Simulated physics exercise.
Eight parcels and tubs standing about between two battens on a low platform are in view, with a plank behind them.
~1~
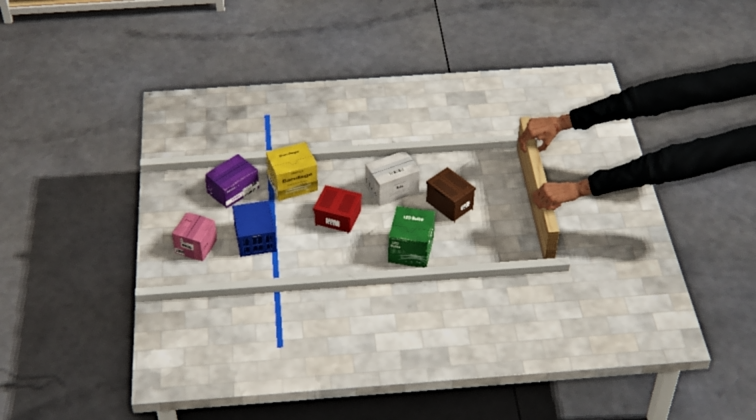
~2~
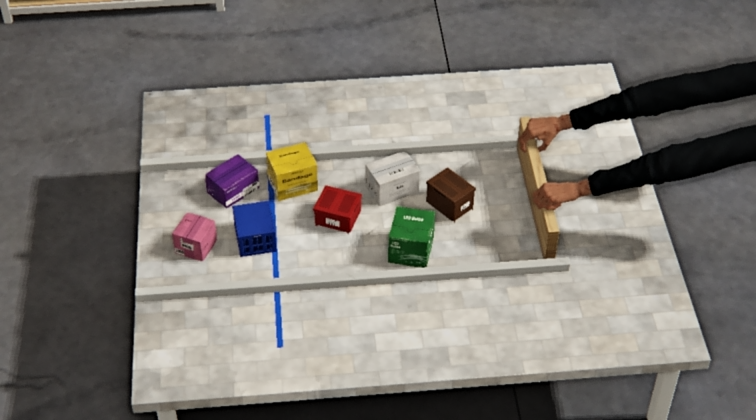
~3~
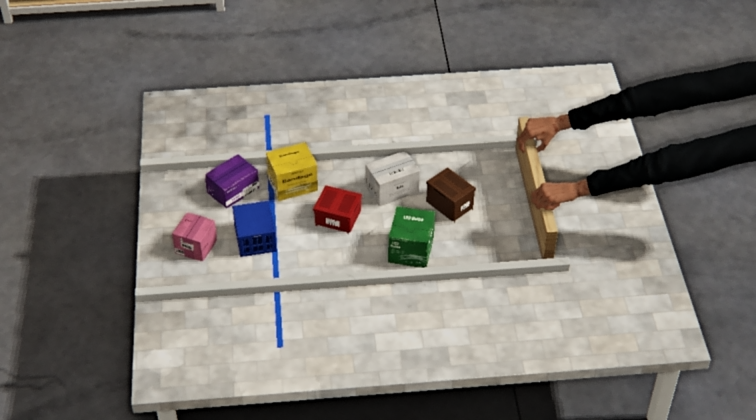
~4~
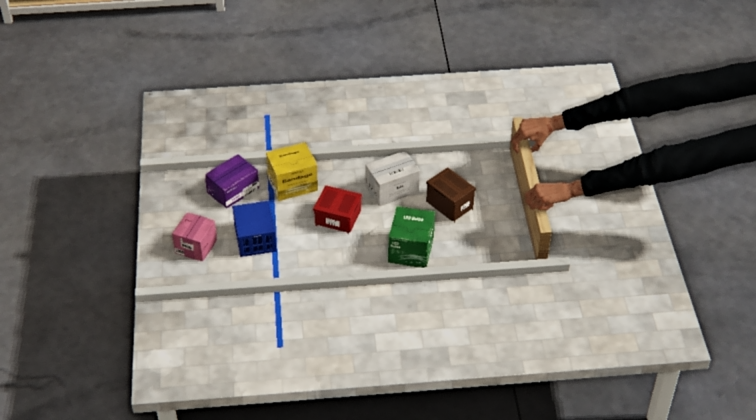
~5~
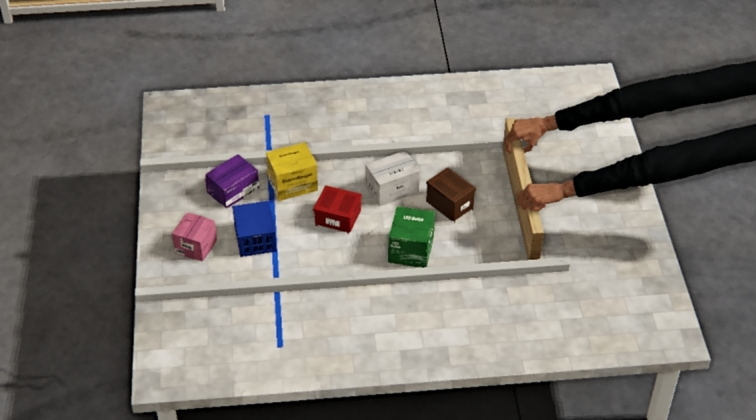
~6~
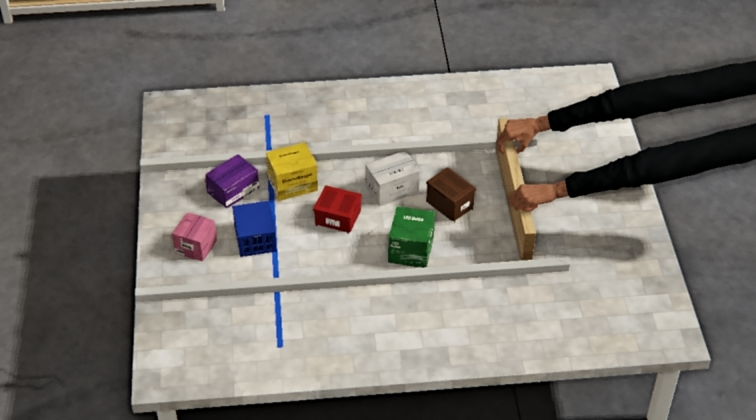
Two dark-sleeved arms reach in from the right and hold a wooden plank upright on a pale, brick-patterned platform, seen from above at an angle. Between two battens stand pink, purple, blue and yellow parcels and tubs at left, near a blue tape line, with red, white, green and brown ones farther right. The hands slide the plank slightly left, while the items and the camera stay still.
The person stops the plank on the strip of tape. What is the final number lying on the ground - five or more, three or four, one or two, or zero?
Seems the ones that don't stay up number none, for sure.
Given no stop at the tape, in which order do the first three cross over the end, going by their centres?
Pink parcel, purple parcel, blue crate.
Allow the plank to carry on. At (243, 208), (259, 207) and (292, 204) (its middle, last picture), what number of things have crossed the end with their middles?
The numbers past the end are 2, 1 and 0.
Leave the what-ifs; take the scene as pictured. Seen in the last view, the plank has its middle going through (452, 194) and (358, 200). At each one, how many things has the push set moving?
First 1 and then 5.
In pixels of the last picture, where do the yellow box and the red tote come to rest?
Result: One at about (203, 171), the other at about (223, 223).
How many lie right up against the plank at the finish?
It's touching 3 at the end.
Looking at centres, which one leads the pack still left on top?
Answer: The pink parcel.
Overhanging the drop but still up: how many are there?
It's 1.
Early on, none off yet; pink parcel at rest near (195, 237); purple parcel at rest near (232, 181); blue crate at rest near (255, 229).
Finally, the number that fall off is zero.
